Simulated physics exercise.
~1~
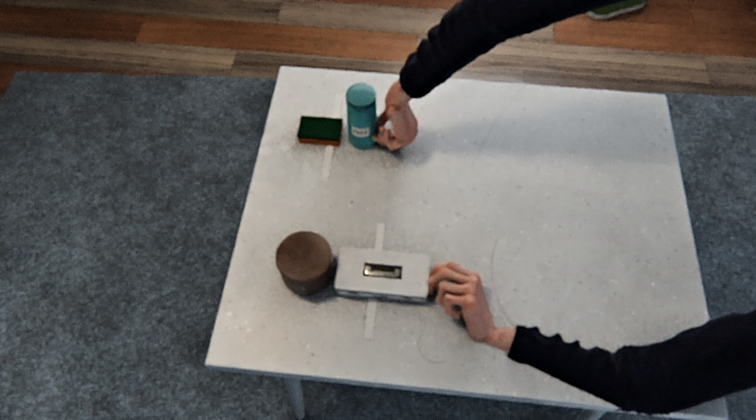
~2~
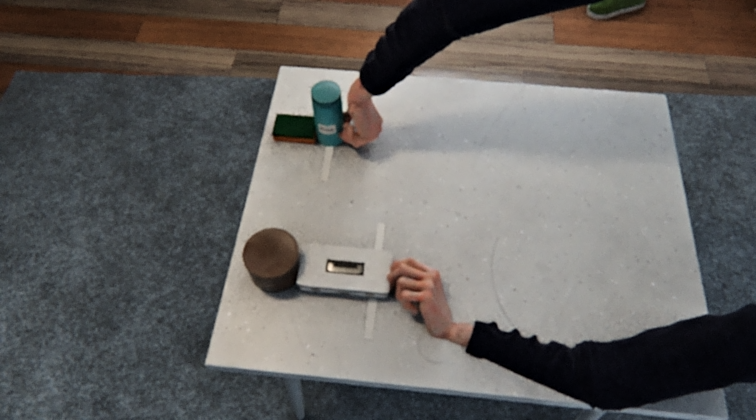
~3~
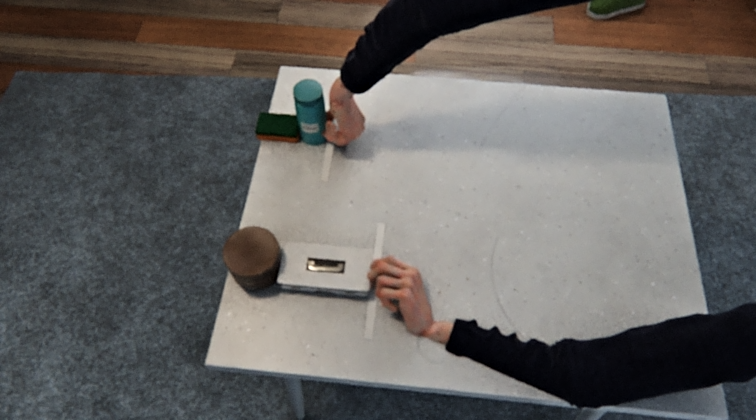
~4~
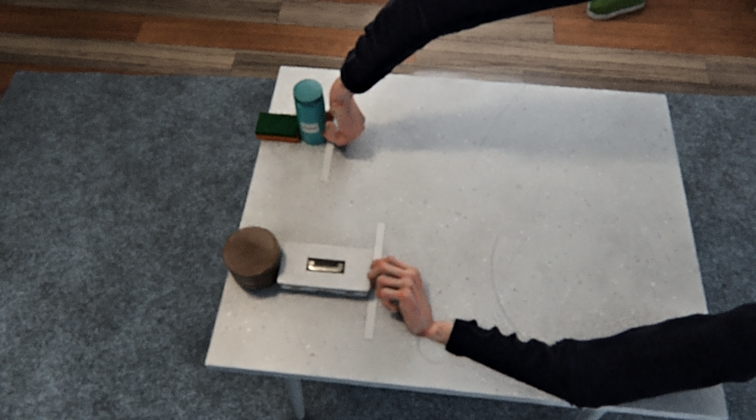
Two hands in black sleeves reach in from the right over a pale table, seen from above, with grey carpet and wooden flooring around it. The far hand holds an upright turquoise jar beside a green-topped orange sponge, while the near hand rests against a white case touching a round brown tub. Both hands slowly push left, and the jar and case shove the sponge and tub toward the table's left edge. The hands stop near the pale tape strips. At the end everything is still, with the tub and sponge resting on the tabletop by the edge.
